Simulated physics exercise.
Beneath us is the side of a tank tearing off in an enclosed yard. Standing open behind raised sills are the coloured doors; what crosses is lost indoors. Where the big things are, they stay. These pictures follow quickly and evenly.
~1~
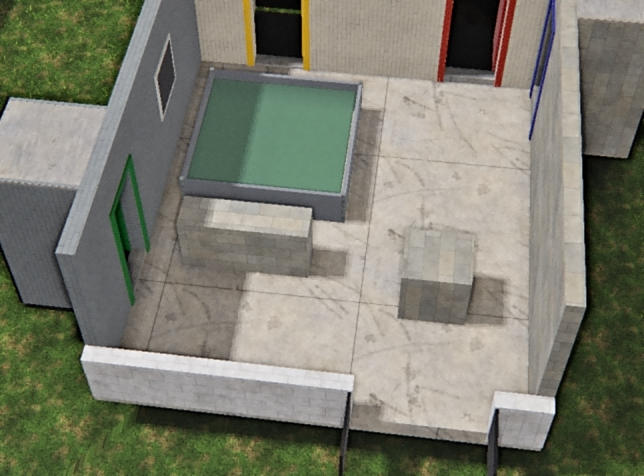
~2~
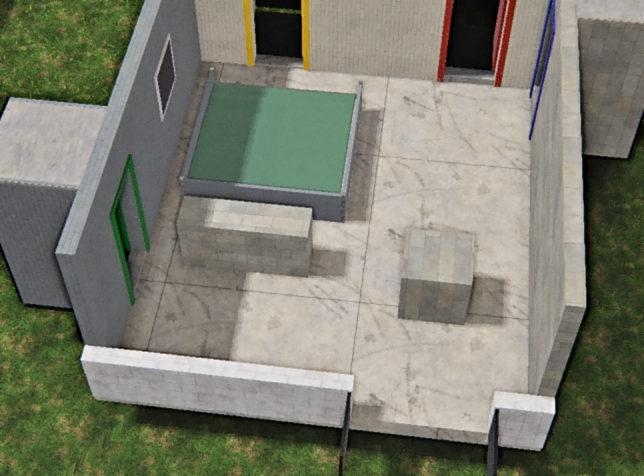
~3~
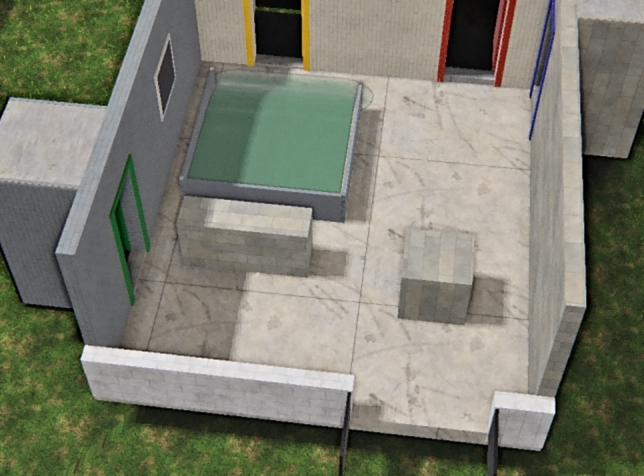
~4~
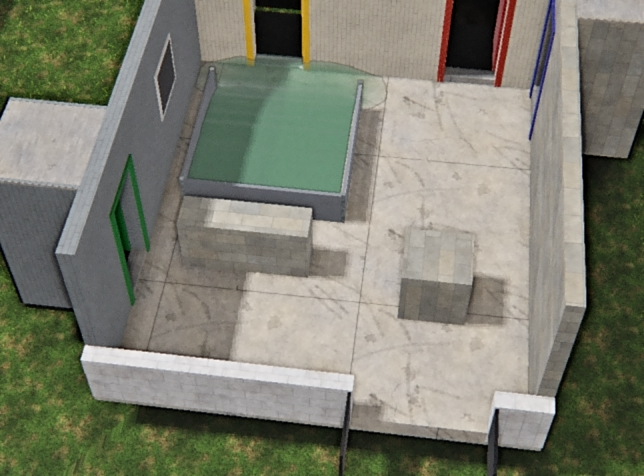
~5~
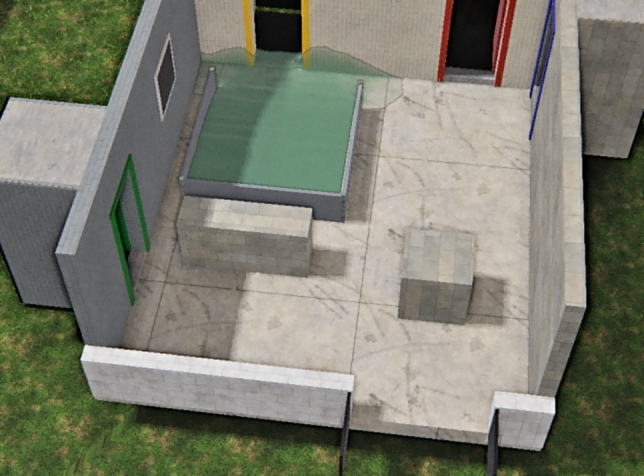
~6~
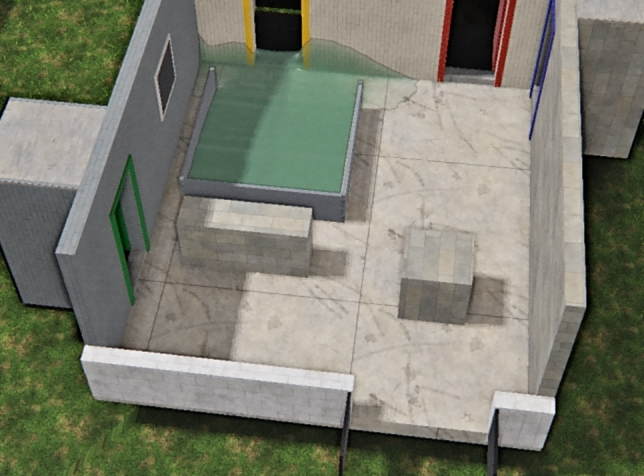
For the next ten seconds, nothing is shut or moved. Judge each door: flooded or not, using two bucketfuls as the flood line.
The red door is not flooded. The blue door is not flooded. The yellow door is flooded. The green door is not flooded.
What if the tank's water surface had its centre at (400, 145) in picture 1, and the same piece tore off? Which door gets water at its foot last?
The one in green.
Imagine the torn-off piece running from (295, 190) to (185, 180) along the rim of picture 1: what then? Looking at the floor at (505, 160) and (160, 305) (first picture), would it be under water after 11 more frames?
Going through them in order, the first ends up left dry and the second waterlogged.
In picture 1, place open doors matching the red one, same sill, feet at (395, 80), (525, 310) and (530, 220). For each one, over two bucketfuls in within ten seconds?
The first new doorway tops it, the second comes up short, the third comes up short.
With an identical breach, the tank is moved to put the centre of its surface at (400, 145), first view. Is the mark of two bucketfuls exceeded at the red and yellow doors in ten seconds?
Both doors in order - red door tops it, yellow door tops it.
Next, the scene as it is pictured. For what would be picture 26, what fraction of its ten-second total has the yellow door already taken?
It works out at roughly 75 percent of the ten-second total.
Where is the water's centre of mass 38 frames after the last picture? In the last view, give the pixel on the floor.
Near (317, 181) in the last view.
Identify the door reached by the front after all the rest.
The green one.
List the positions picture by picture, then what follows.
In the first frame, the tank at (275, 133) is whole and still.
In the second frame, water pours out on the tank's far side and has run to a hidden place.
In the third frame, water pours out on the tank's far side and has run to a hidden place.
In the fourth frame, the front is at (212, 63), out from the gap on the tank's far side.
In the fifth frame, water pours out on the tank's far side and has run to (396, 79).
In the sixth frame, water pours out on the tank's far side and has run to (413, 80).
A moment on, water covers 15 % of the floor; the red door wet at the sill, nothing in, the blue door not reached, the yellow door far over two buckets in, the green door not reached.
Next, water covers 25 % of the floor; the red door wet at the sill, nothing in, the blue door wet at the sill, nothing in, the yellow door far over two buckets in, the green door not reached.
Then, water covers 40 % of the floor; the red door wet at the sill, nothing in, the blue door wet at the sill, nothing in, the yellow door far over two buckets in, the green door wet at the sill, nothing in.
Later, water covers 80 % of the floor; the red door wet at the sill, nothing in, the blue door wet at the sill, nothing in, the yellow door far over two buckets in, the green door wet at the sill, nothing in.
In the end, water covers 95 % of the floor; the red door wet at the sill, nothing in, the blue door wet at the sill, nothing in, the yellow door far over two buckets in, the green door wet at the sill, nothing in.
